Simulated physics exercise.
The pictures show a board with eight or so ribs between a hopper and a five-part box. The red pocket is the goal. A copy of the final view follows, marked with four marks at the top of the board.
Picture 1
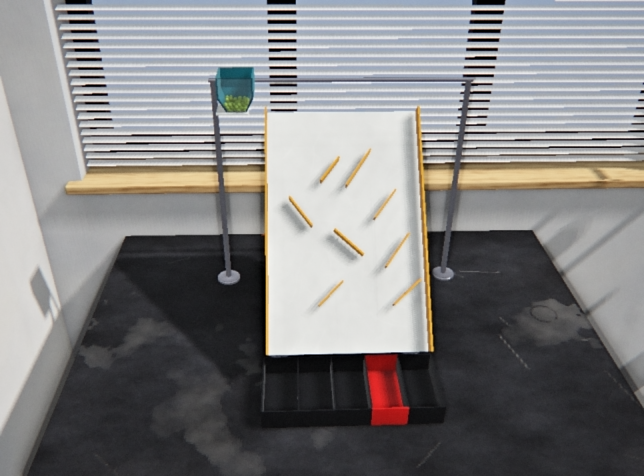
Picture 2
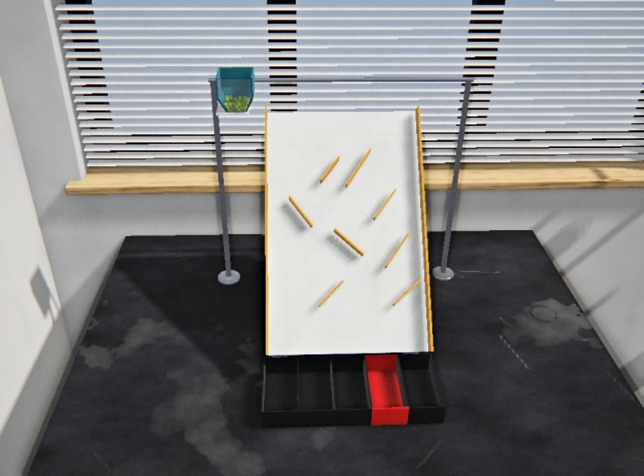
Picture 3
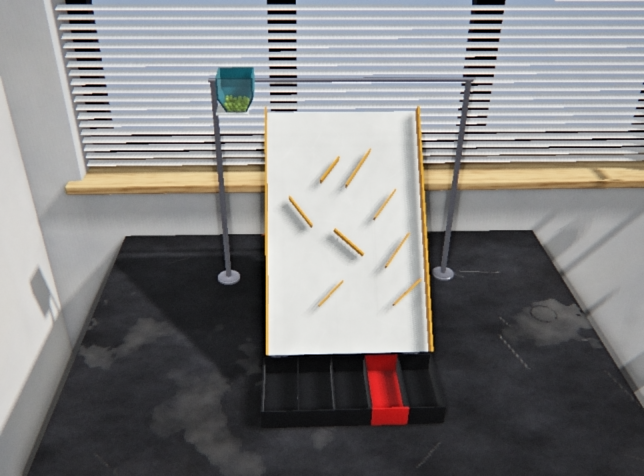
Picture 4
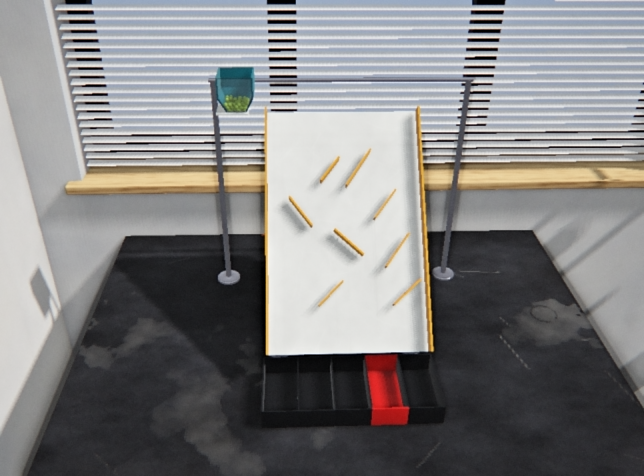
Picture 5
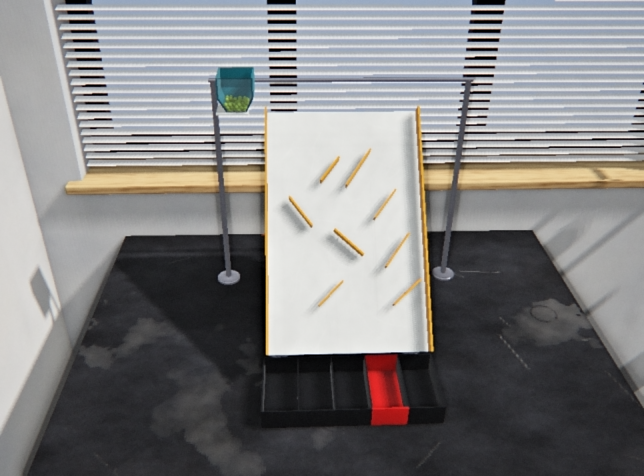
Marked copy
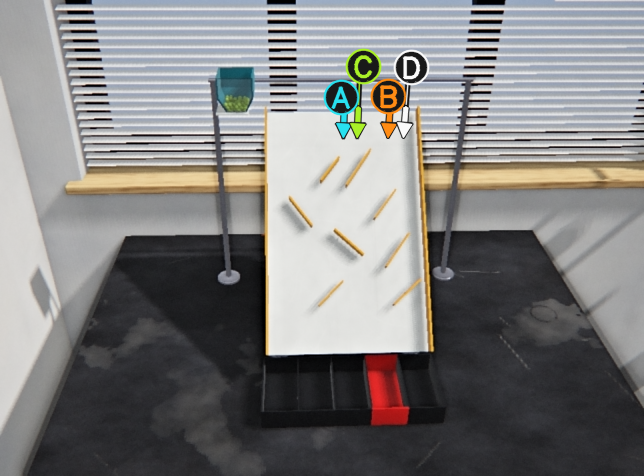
Nothing moves as a teal hopper holding green pieces sits above a white ribbed board and a black box with one red pocket.
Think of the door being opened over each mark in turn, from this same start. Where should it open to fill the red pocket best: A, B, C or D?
B works best here.
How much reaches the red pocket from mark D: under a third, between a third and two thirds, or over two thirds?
It is under a third.
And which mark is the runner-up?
D it is.
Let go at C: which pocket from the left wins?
It is the first one.
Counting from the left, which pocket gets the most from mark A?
The first from the left.
On the marked copy, mark A meets the board at (343, 132); mark B meets the board at (388, 132); mark C meets the board at (357, 132); mark D meets the board at (403, 132).
With A, only a few in the red pocket, the bulk in other pockets, a small share outside the box.
With B, close to half in the red pocket, close to a third in other pockets, a small share outside the box.
With C, only a few in the red pocket, close to two thirds in other pockets, close to a third outside the box.
With D, close to a quarter in the red pocket, close to half in other pockets, close to a quarter outside the box.
